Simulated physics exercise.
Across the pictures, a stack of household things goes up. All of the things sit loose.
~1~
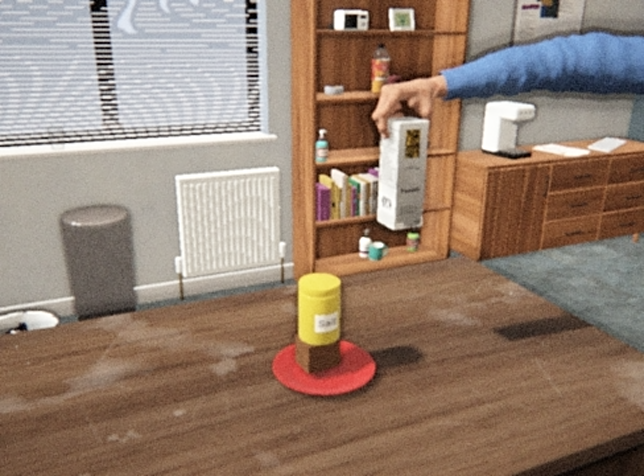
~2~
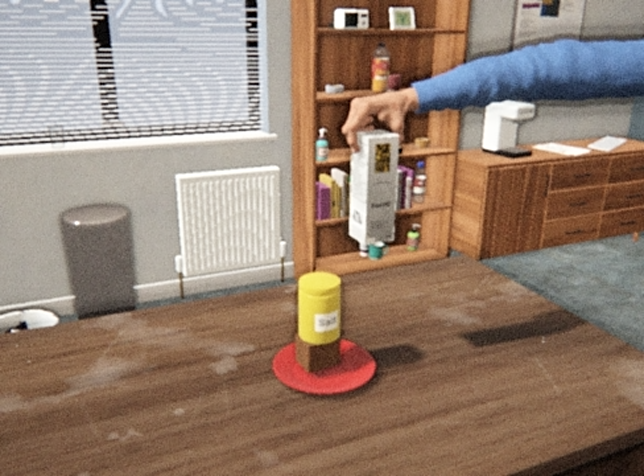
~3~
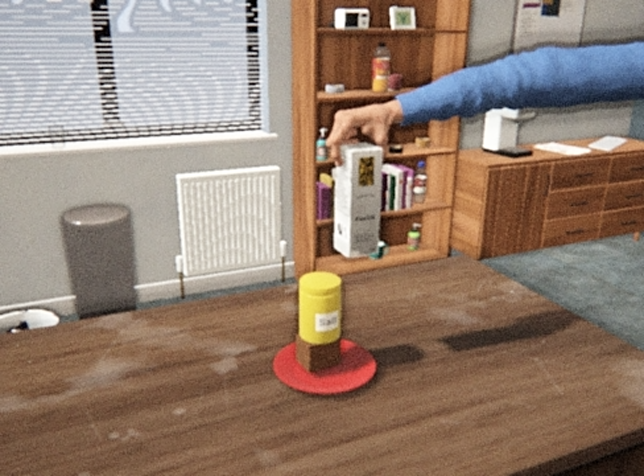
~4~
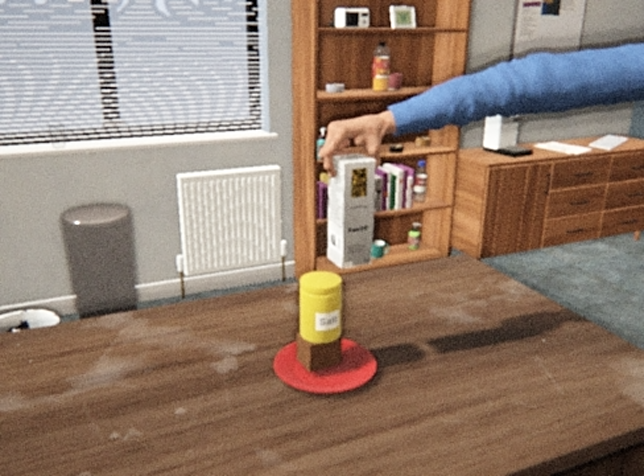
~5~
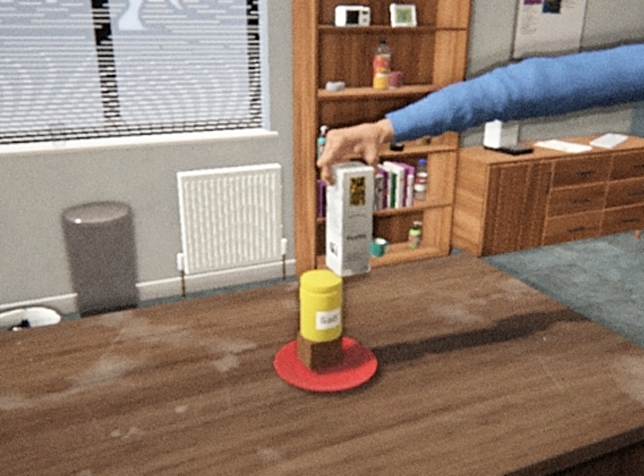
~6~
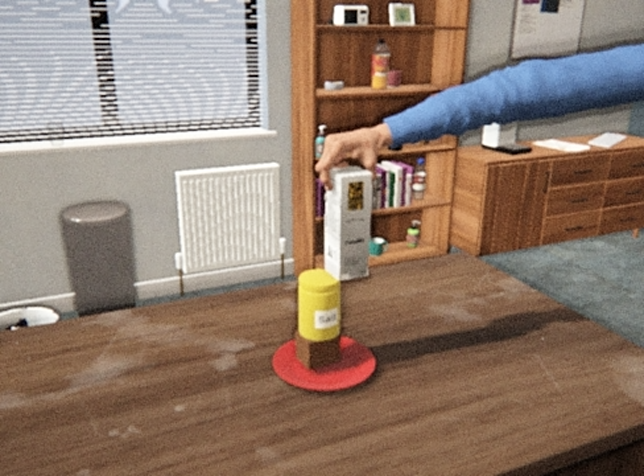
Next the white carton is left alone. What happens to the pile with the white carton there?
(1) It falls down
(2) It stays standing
1.
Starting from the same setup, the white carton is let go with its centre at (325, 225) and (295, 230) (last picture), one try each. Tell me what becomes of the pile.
In the first case the pile remains standing, while in the second it collapses.
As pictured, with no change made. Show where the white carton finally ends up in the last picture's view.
It ends near (425, 328).
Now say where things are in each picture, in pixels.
Coming down; white carton (402, 173); brown block (318, 350), in the first frame.
Coming down; white carton (373, 187); yellow jar (320, 308), in the second frame.
Coming down; white carton (357, 200); red plate (325, 367), in the third frame.
Coming down; white carton (351, 211); brown block (319, 348), in the fourth frame.
Coming down; white carton (349, 219); yellow jar (321, 305), in the fifth frame.
Set down, still held; white carton (347, 223); red plate (324, 364), in the sixth frame.
Then, 0.50 s after the last picture, white carton now fallen.
Then, 0.70 s after the last picture, things are still on the move.
At rest, fallen, white carton; the other 3 in place. Seen from the same camera at the end, white carton near (426, 328). The pile comes apart.
